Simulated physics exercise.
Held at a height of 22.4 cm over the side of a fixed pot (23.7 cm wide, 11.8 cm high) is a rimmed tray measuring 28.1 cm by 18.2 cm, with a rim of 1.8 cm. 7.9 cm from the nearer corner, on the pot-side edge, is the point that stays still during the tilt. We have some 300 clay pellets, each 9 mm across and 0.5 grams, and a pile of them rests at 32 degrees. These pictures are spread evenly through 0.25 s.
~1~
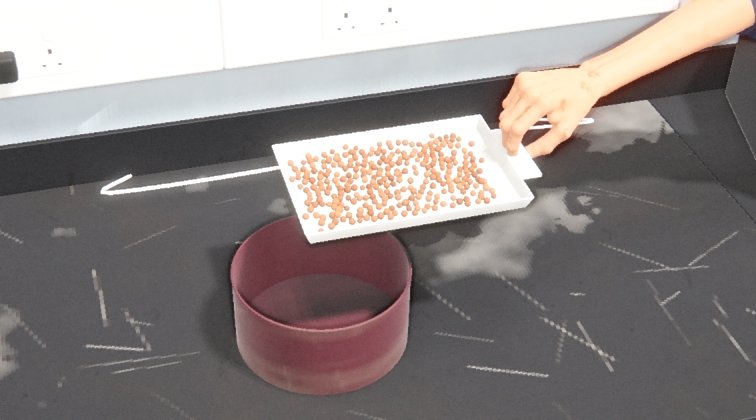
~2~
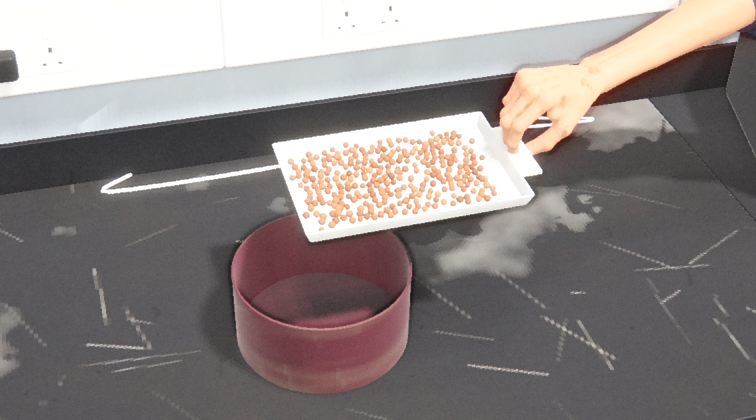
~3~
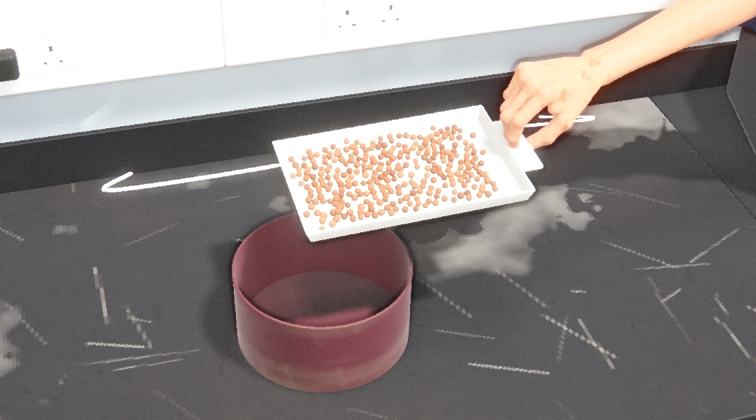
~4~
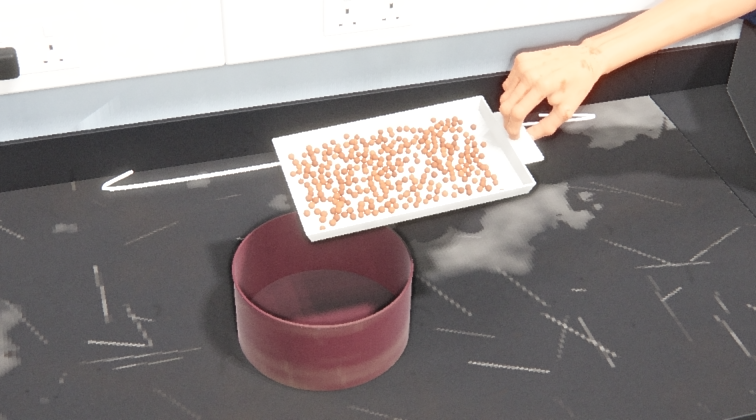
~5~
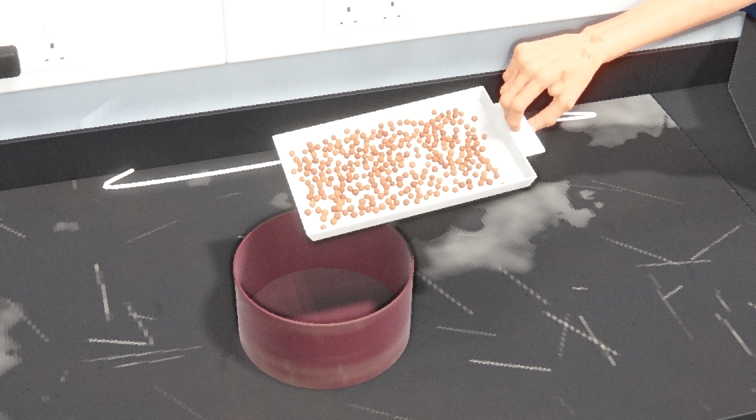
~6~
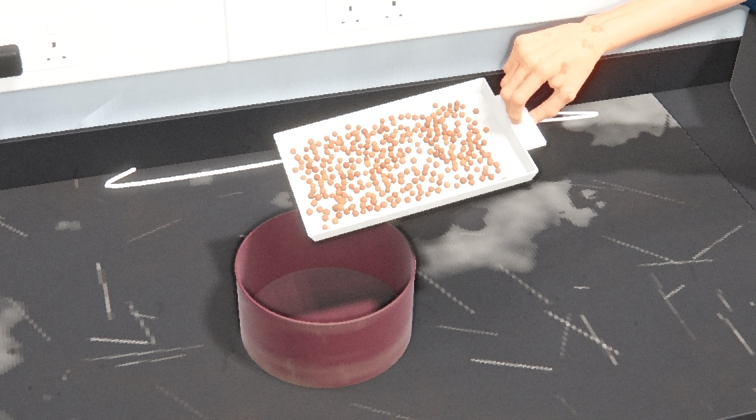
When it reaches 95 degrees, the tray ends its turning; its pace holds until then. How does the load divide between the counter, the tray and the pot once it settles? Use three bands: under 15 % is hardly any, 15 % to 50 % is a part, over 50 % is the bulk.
Shares - counter: Hardly any; tray: Hardly any; pot: The bulk.
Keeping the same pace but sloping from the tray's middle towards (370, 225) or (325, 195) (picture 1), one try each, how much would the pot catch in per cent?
The share comes to about 90 in a hundred, then about 70 in a hundred.
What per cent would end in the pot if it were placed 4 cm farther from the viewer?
Around 45 per cent.
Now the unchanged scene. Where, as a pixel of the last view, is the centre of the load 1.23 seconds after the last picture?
My estimate is roughly (331, 183).
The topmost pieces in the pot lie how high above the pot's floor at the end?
Roughly 3.0 cm up.
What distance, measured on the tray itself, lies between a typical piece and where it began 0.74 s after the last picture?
By then it sits near 5 cm from where it began.
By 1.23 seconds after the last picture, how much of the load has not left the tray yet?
It comes to near 100 per cent.
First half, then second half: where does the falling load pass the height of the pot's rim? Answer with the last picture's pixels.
First near (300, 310), then at (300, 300).
Then, 0.74 s after the last picture, tilt 50 degrees; the tray holds 100 %, the pot 0 %.
Then, 1.23 s after the last picture, tilt 76 degrees; the tray holds 100 %, the pot 0 %.
Then, 1.79 s after the last picture, tilt 95 degrees; the tray holds 0 %, the pot 95 %.
In the end, counter 5 %, tray 0 %, pot 95 %.
